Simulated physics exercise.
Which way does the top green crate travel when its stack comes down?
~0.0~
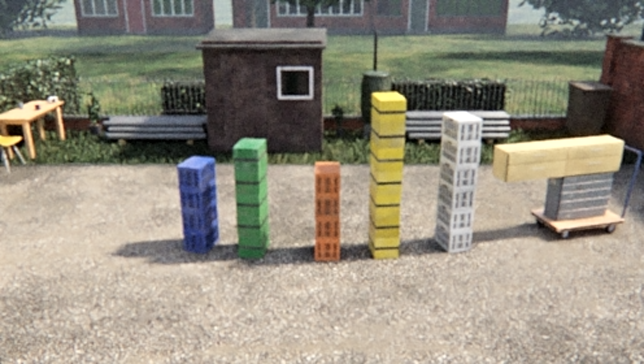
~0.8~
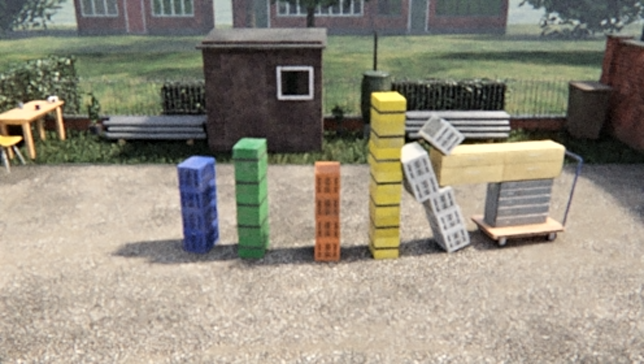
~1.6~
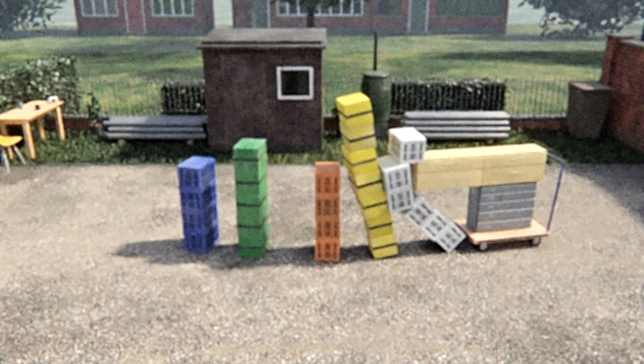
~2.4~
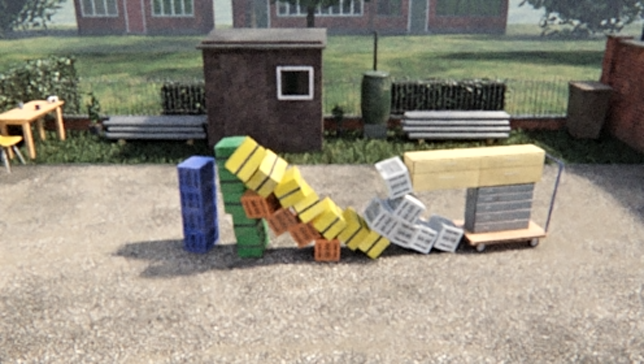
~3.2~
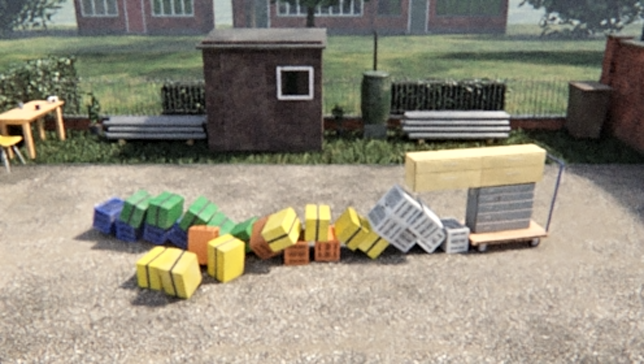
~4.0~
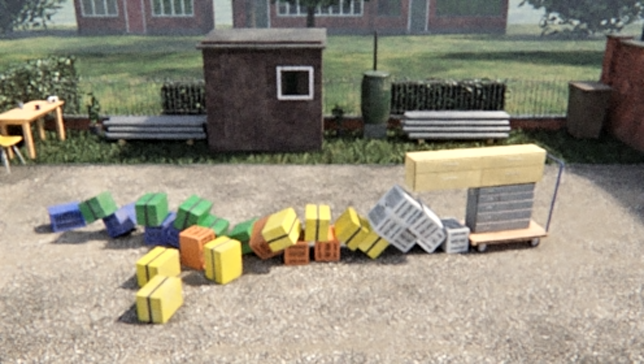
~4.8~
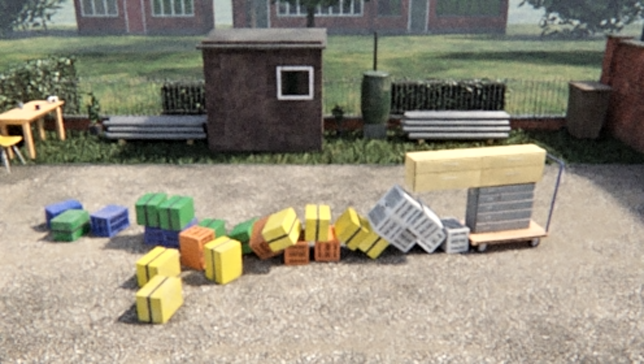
It moves to the left as it falls, ending up on the ground at the left side of the scattered crates.
